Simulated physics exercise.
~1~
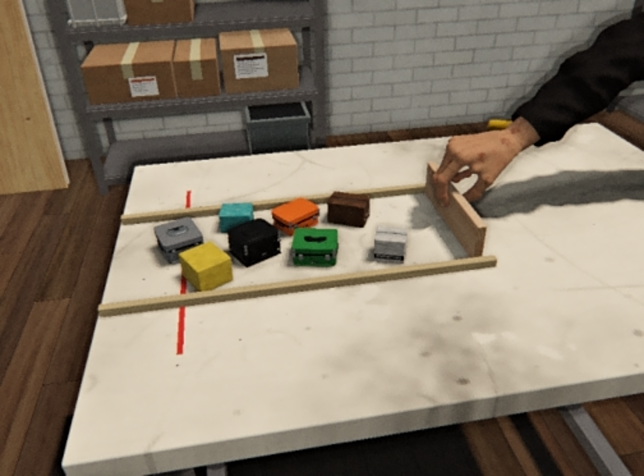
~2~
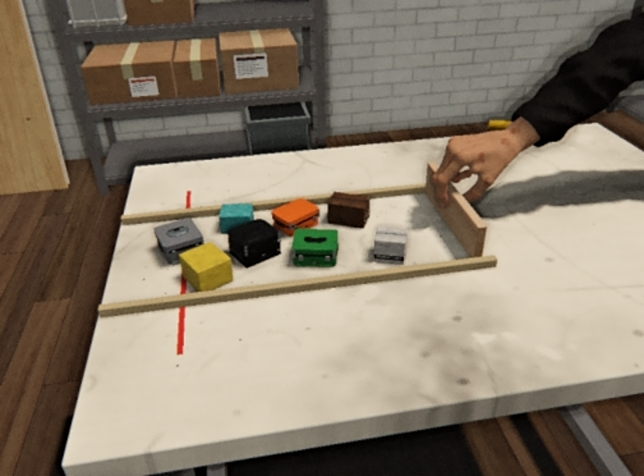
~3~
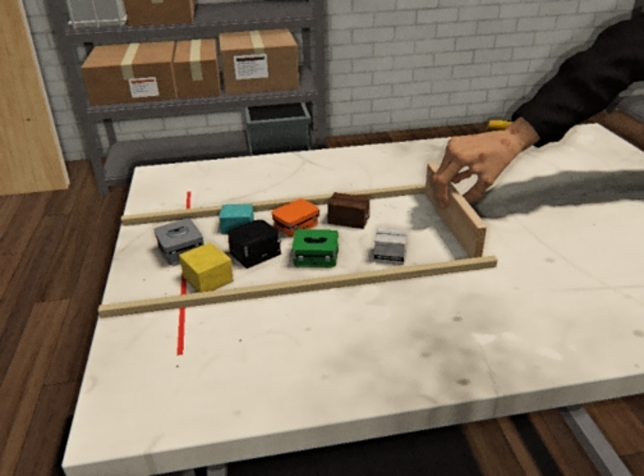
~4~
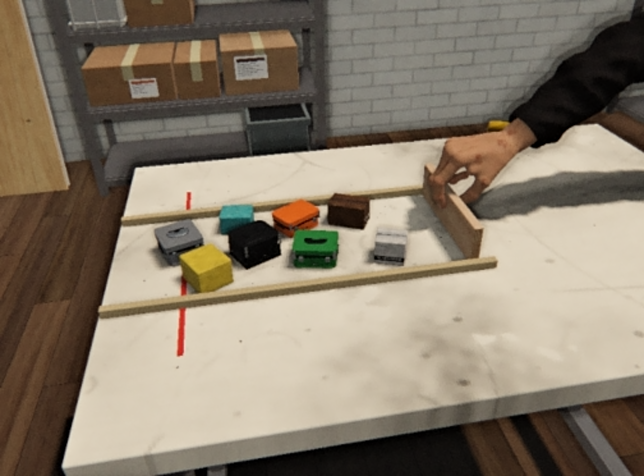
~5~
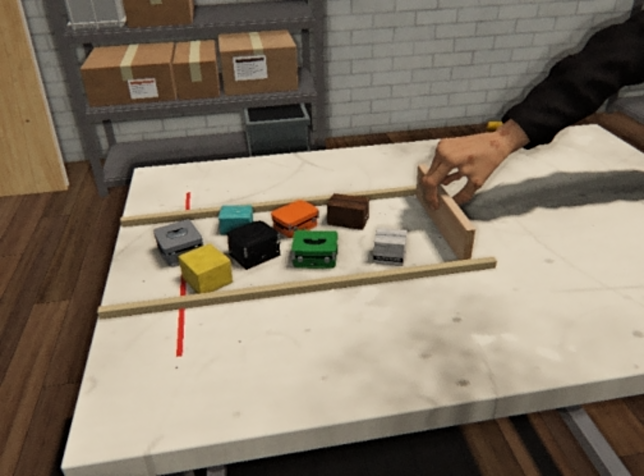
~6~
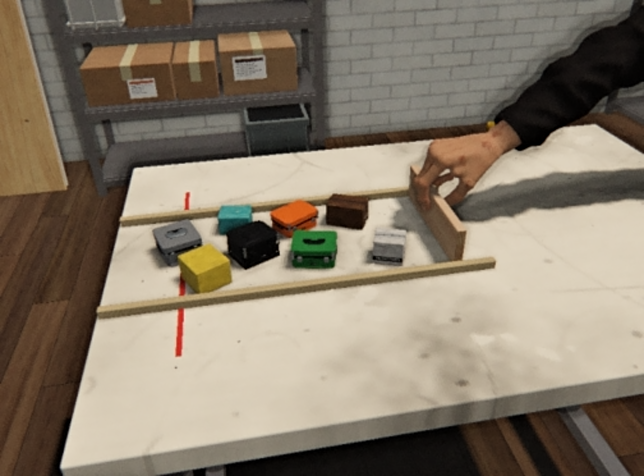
Hand sliding an upright wooden board slightly left between two rails on a white table, small coloured cases sitting still.
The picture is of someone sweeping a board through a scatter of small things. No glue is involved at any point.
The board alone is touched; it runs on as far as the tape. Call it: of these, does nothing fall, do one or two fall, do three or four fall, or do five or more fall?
One or two fall.
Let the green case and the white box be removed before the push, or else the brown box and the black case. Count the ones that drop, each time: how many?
That gives 1 for the first pair taken away and 0 for the second.
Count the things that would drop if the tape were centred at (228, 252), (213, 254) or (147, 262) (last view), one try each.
0, 0, 5.
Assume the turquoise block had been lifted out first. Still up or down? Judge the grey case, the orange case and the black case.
Well, the grey case winds up down, the orange case is still there, and the black case is still there.
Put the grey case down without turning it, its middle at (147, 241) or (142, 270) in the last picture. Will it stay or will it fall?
Place by place, it goes over; tumbles off.
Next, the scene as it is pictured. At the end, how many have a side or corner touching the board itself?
It's 3 of them.
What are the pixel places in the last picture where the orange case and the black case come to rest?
In the last view, the middles sit near (128, 231) and near (121, 256).
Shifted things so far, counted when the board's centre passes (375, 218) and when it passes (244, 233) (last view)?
The count is 2 at the first point and 8 at the second.
A little later, none off yet; grey case at rest near (178, 244); yellow block at rest near (205, 269); turquoise block at rest near (236, 220).
Next, none off yet; grey case shifted a little near (159, 244); yellow block at rest near (204, 270); turquoise block shifted well along near (166, 222).
When it is over, the number that fall off is one or two; down, turquoise block and grey case.
